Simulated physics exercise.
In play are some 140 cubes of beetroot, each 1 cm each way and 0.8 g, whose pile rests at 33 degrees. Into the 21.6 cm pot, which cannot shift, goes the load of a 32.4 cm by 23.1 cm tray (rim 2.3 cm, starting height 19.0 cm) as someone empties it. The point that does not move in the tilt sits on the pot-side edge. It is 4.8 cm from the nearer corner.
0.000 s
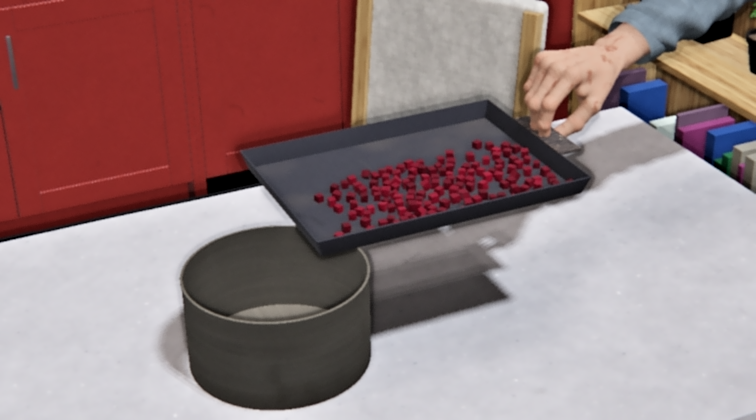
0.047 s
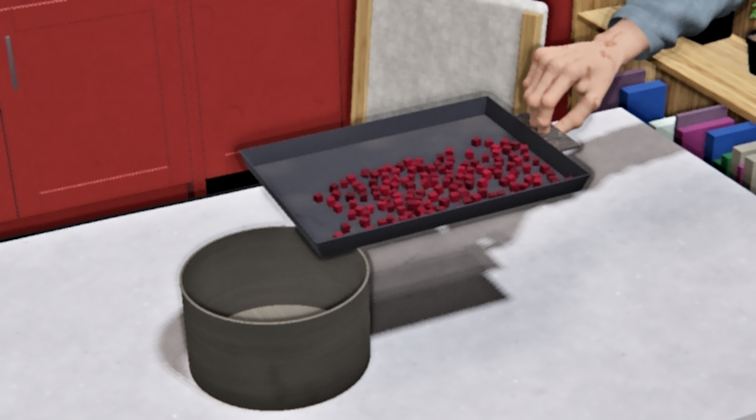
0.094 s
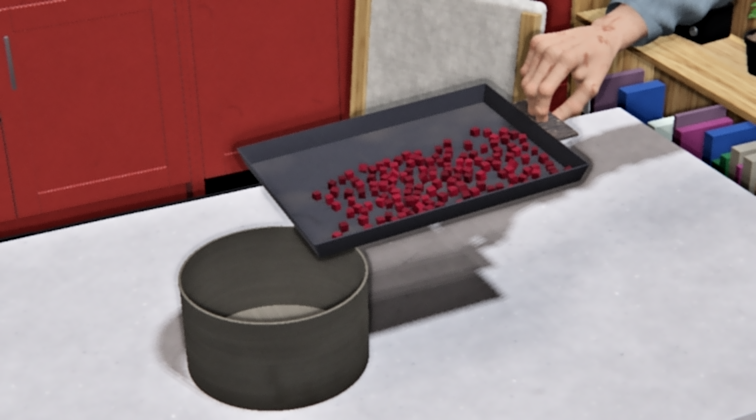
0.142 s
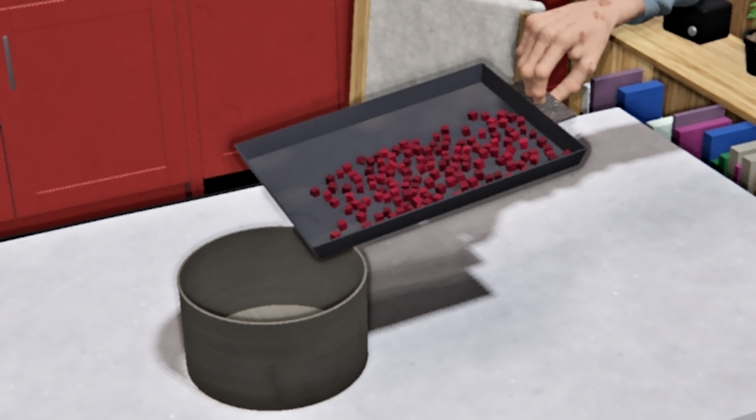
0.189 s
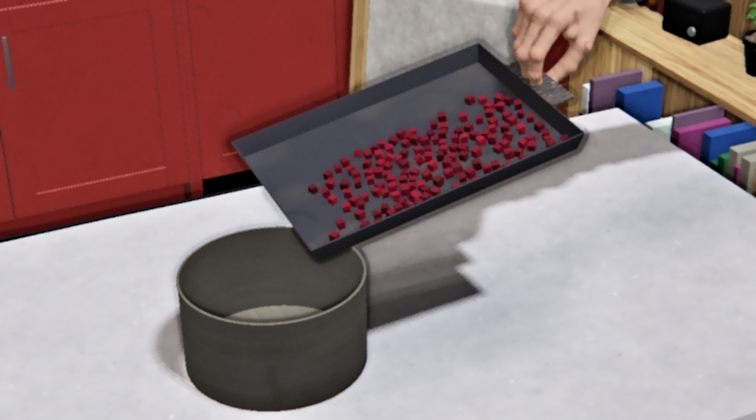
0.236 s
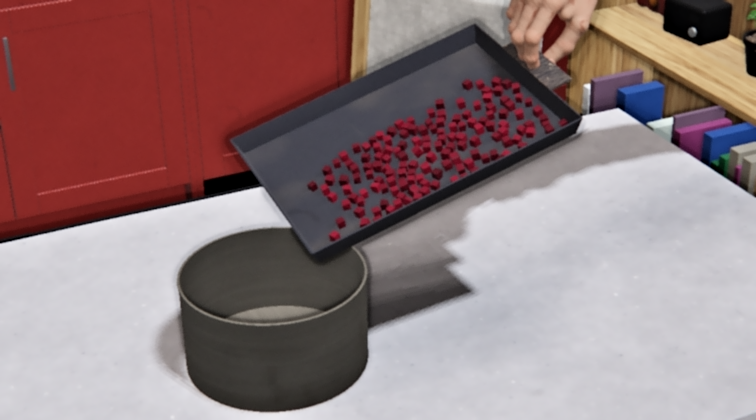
A dark tray of small red cubes tilts as a hand raises its right end.
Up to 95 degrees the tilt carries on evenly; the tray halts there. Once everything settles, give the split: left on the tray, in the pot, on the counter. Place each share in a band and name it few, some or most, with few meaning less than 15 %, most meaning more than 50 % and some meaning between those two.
In the end: Tray few, pot some, counter most.
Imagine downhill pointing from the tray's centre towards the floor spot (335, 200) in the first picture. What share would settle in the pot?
My best guess is some 85 per cent.
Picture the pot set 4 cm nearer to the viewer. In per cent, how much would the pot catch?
I'd put it at around 85 per cent.
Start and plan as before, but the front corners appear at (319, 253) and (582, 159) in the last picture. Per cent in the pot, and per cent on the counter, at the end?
Pot 15 % / counter 85 %.
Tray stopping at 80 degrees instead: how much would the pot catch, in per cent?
Around 30 in a hundred.
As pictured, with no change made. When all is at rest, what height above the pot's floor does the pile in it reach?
1.0 cm.
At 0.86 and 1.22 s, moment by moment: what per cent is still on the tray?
In turn: 45, 0.
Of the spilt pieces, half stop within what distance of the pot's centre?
Distance: Some 24 cm.
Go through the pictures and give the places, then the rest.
In the first frame, tray tilt 0 degrees, front corners at (321, 237) and (582, 175); middle of the pieces at (435, 184); pot at (275, 271).
In the second frame, tray tilt 1 degrees, front corners at (321, 238) and (581, 173); middle of the pieces at (435, 182).
In the third frame, tray tilt 4 degrees, front corners at (319, 239) and (580, 163), lowest corner left front; middle of the pieces at (433, 176).
In the fourth frame, tray tilt 8 degrees, front corners at (317, 241) and (578, 147), lowest corner left front; middle of the pieces at (431, 166).
In the fifth frame, tray tilt 13 degrees, front corners at (315, 244) and (575, 132), lowest corner left front; middle of the pieces at (428, 157).
In the sixth frame, tray tilt 18 degrees, front corners at (315, 247) and (573, 117), lowest corner left front; middle of the pieces at (427, 148); pot at (272, 273). The tray's pace is about 100 degrees a second.
After 0.61 s, tilt 55 degrees; the tray holds 100 %, the pot 0 %.
After 0.86 s, tilt 80 degrees; the tray holds 45 %, the pot 10 %.
Then, at 1.22 s, tilt 95 degrees; the tray holds 0 %, the pot 35 %.
By 2.3 s all is still; tray 0 %, pot 35 %, counter 65 %.
